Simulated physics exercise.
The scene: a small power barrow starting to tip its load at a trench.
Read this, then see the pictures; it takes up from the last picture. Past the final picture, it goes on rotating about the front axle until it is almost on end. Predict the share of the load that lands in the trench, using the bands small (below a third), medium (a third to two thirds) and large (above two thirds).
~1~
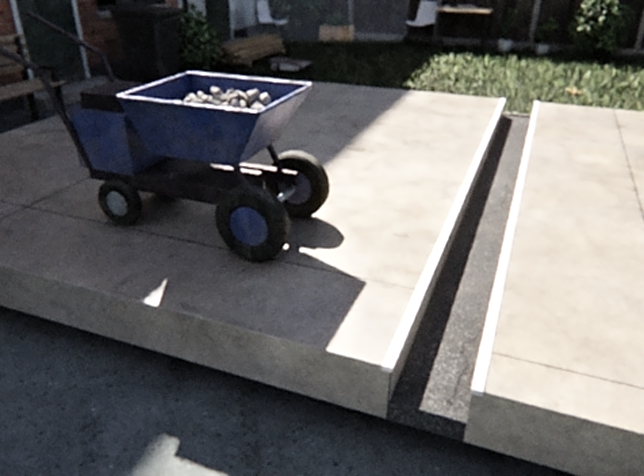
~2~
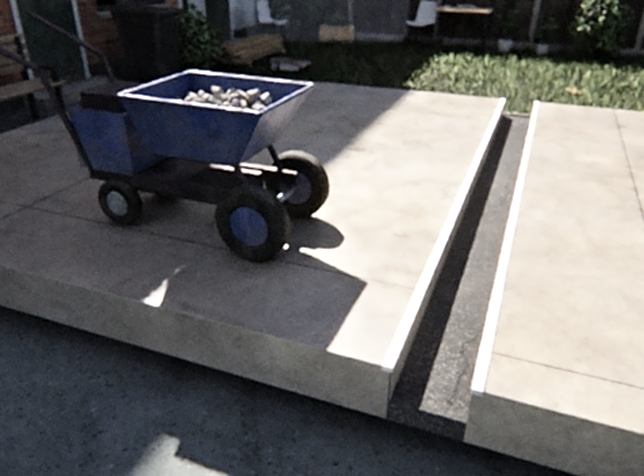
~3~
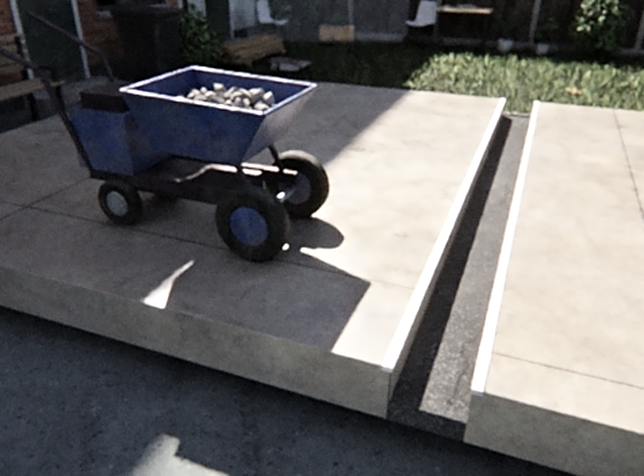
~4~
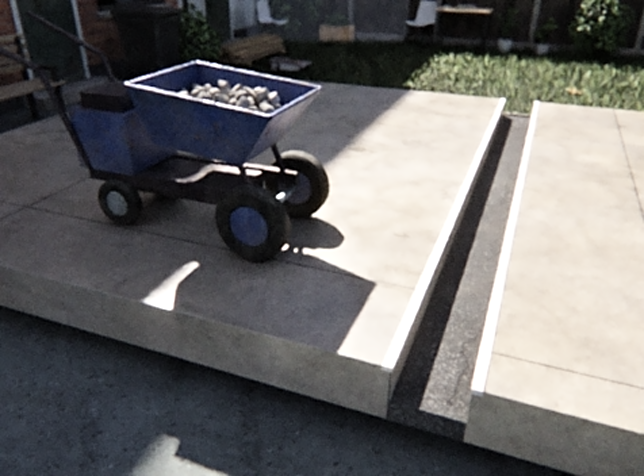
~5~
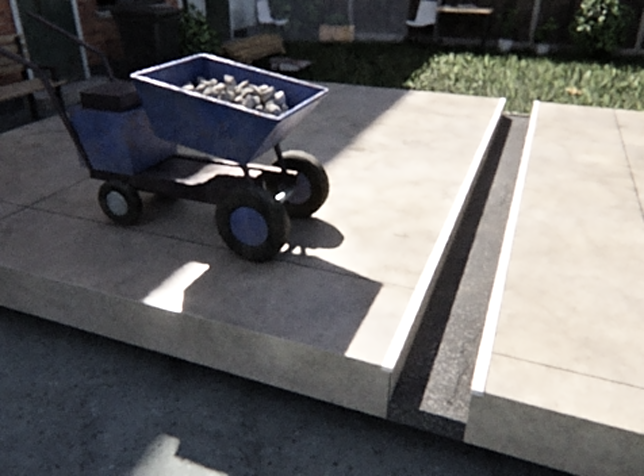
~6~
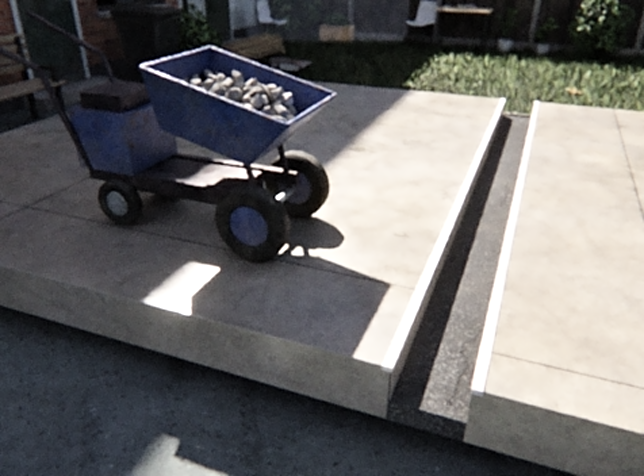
Medium.
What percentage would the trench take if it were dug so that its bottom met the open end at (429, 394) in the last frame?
Estimated share: Approx. 40 per cent.
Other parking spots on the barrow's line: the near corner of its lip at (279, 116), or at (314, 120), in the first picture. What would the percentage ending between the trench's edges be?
Some 70 in a hundred, then some 90 in a hundred.
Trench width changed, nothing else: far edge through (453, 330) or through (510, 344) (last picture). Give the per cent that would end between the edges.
40 % then 50 %, roughly.
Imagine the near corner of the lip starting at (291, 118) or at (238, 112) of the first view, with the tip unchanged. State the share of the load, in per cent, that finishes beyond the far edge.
Try 1 about 0 %, try 2 about 0 %.
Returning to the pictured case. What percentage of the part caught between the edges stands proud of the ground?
Roughly 0 %.
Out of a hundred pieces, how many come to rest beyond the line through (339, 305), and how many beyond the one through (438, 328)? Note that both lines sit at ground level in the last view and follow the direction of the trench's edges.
Close to 90 and 30 per cent respectively.
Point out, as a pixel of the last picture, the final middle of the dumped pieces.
Resting centre, last frame: Roughly (419, 259).
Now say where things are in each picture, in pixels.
In the first frame, lip of the skip near (259, 114), level; top of the load near (226, 109), broken stones; first edge of the trench near (407, 320); far edge near (488, 339), the trench over half as wide as the skip, and about half as deep as wide.
In the second frame, lip of the skip near (260, 114), level; top of the load near (227, 109).
In the third frame, lip of the skip near (264, 115), tipped barely; top of the load near (220, 105).
In the fourth frame, lip of the skip near (270, 118), tipped a little; top of the load near (212, 96).
In the fifth frame, lip of the skip near (278, 121), tipped a little; top of the load near (218, 92).
In the sixth frame, lip of the skip near (287, 126), tipped a little; top of the load near (212, 87); first edge of the trench near (407, 320); far edge near (488, 339).
Shortly afterwards, skip tipped steeply; the whole lot in the skip.
Next, skip tipped right over; the bulk in the skip; a little short of the trench; only a few in or heaped over the trench; a little falling.
Some moments later, skip tipped right over; near a quarter in the skip; near half short of the trench; near a third in or heaped over the trench.
In the end, skip tipped right over; near half short of the trench; near half in or heaped over the trench; none at all beyond it.
